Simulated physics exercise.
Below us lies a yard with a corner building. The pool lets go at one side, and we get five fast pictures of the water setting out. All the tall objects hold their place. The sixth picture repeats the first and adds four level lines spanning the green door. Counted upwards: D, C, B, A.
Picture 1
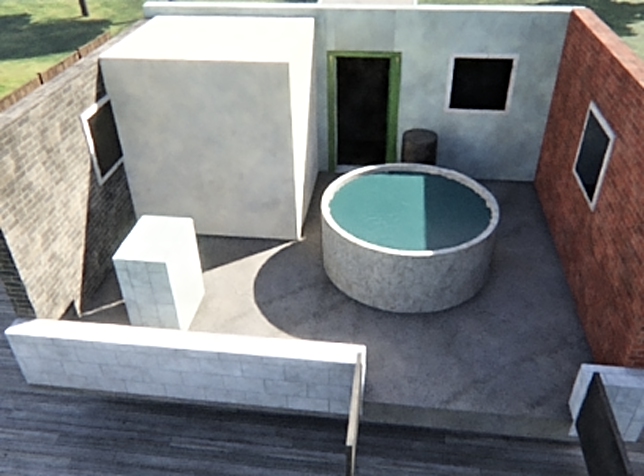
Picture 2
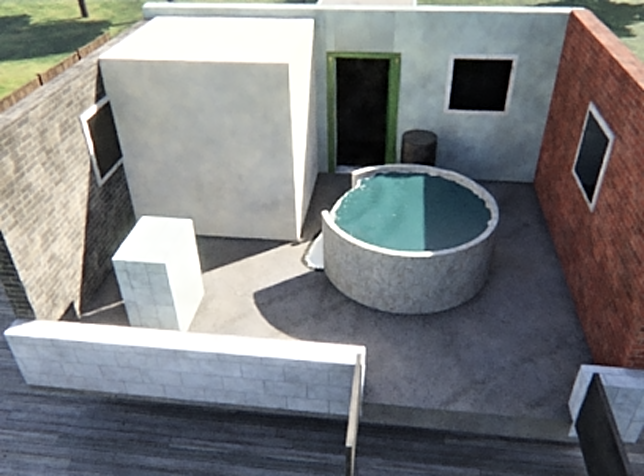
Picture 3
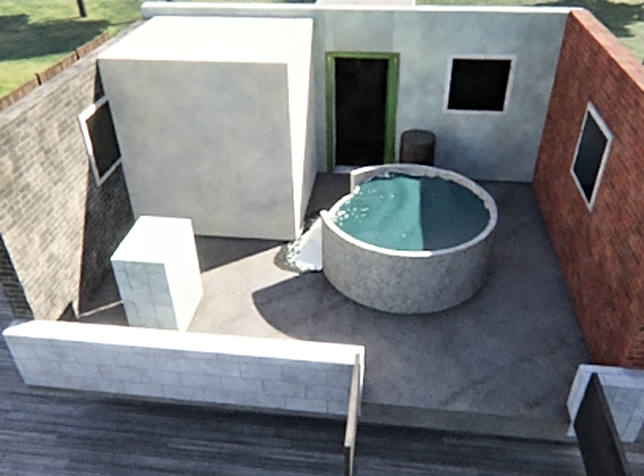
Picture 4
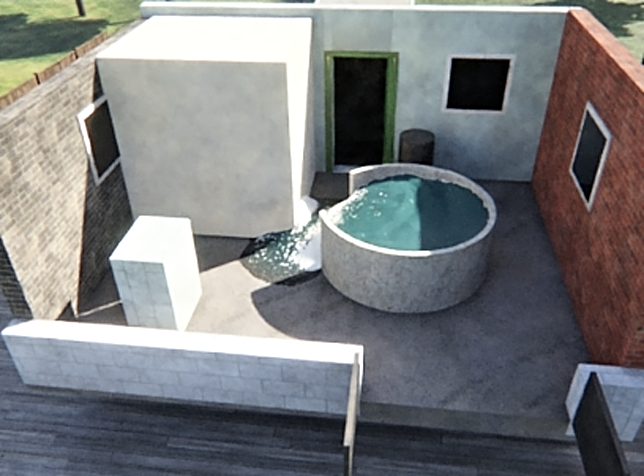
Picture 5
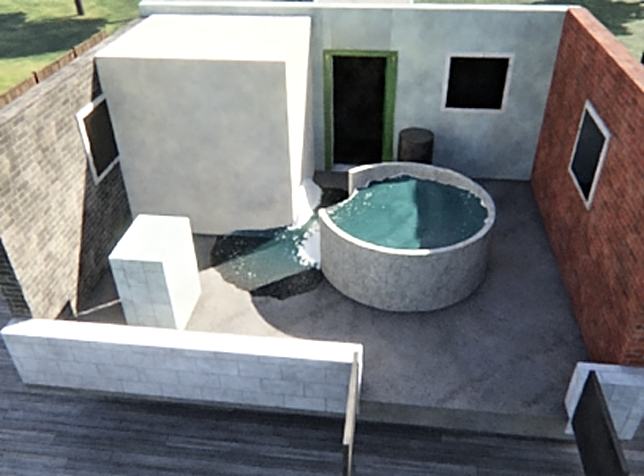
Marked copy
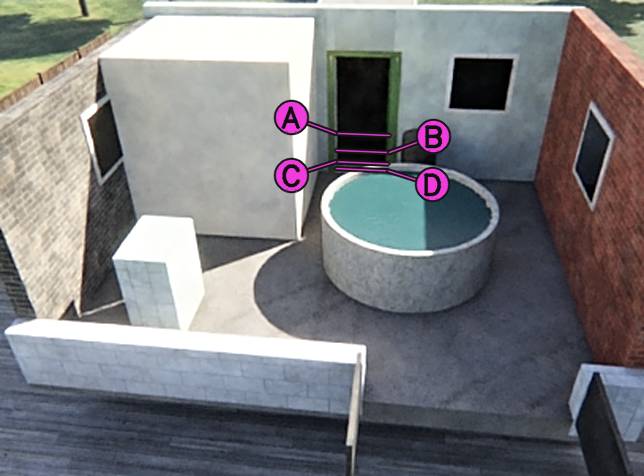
A white block-shaped building fills the back left corner of a walled yard, seen from above, with a brick wall on the right and a pale low wall in front. Right of centre stands a round grey pool of teal water, before a green-framed doorway and a dark barrel. The water starts still, then pours through a gap in the pool's left side and spreads leftward, foaming, across the grey ground.
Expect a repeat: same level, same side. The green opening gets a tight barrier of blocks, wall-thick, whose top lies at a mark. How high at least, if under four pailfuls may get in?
It is B.
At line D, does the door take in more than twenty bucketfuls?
Yes, it does.
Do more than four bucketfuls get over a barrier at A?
No.
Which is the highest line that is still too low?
That would be C.
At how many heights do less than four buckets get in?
Two.
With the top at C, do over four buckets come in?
Yes.
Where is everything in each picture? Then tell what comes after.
The first frame shows water in the pool at rest, its middle at (409, 209); foot of the green doorway at (361, 173); open gate at (472, 351).
The second frame shows front seen at (310, 255), 2 % of the ground wet.
The third frame shows front seen at (281, 263), 5 % of the ground wet.
The fourth frame shows front seen at (250, 263), 9 % of the ground wet.
The fifth frame shows front seen at (219, 260), 14 % of the ground wet.
On the marked copy, A at (362, 134); B at (362, 151); C at (362, 162); D at (361, 169); from the bottom up D, C, B, A.
With A, nothing gets over.
With B, a splash gets over, under a bucket.
With C, some 15 bucketfuls get in.
With D, dozens of bucketfuls pour in.
